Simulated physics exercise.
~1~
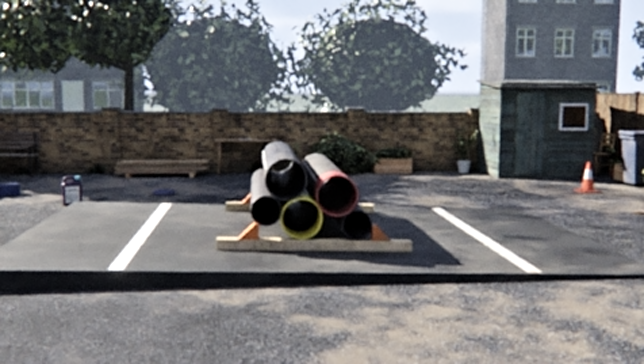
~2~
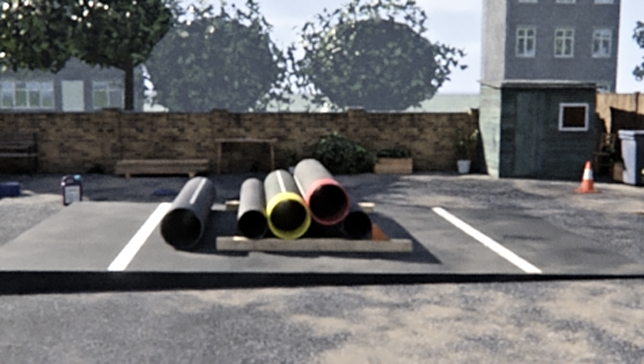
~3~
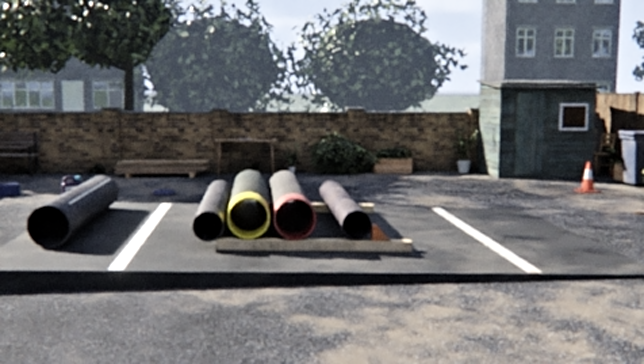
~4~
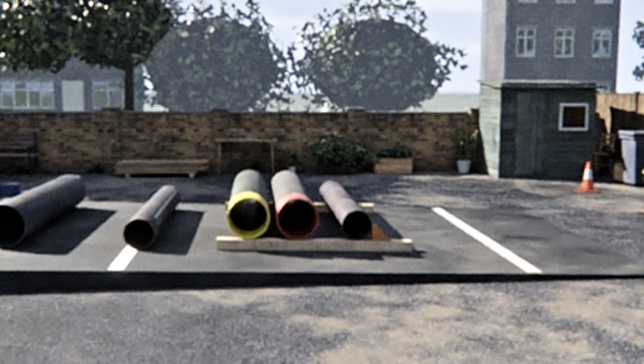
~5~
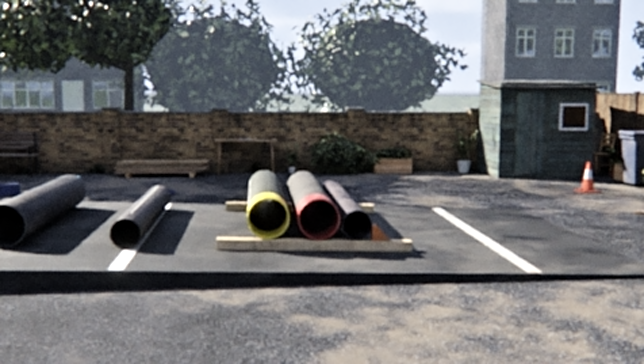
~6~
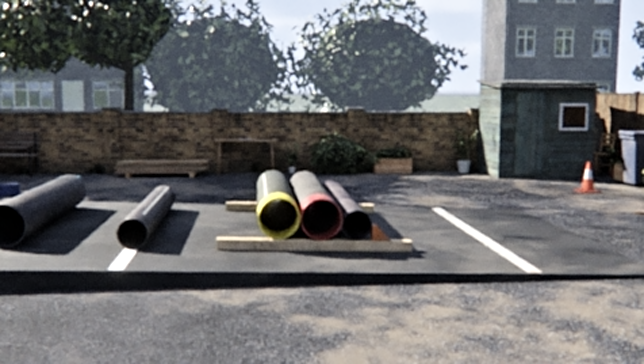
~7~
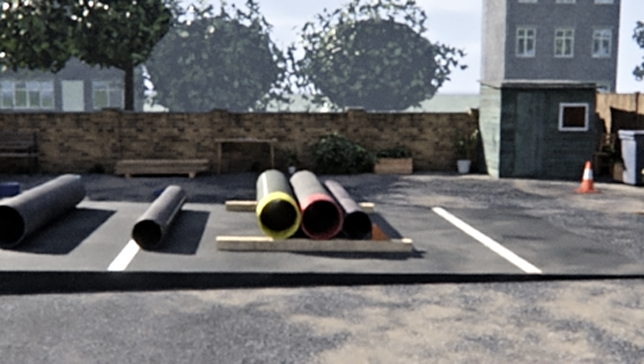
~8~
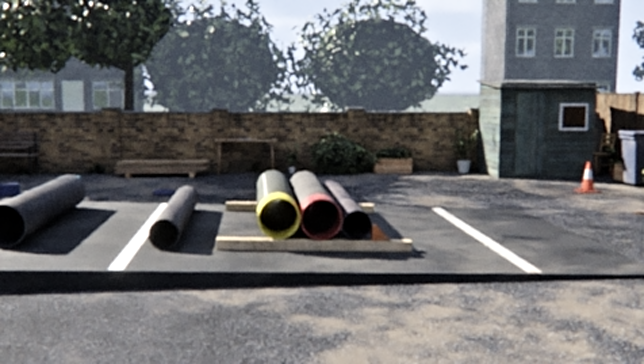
In a paved yard before a brick wall, a stack of five pipes on timber bearers collapses leftward, and two dark pipes roll off toward the left white line while the yellow-rimmed and red-rimmed ones shift left, roll back right and settle on the bearers beside another dark pipe.
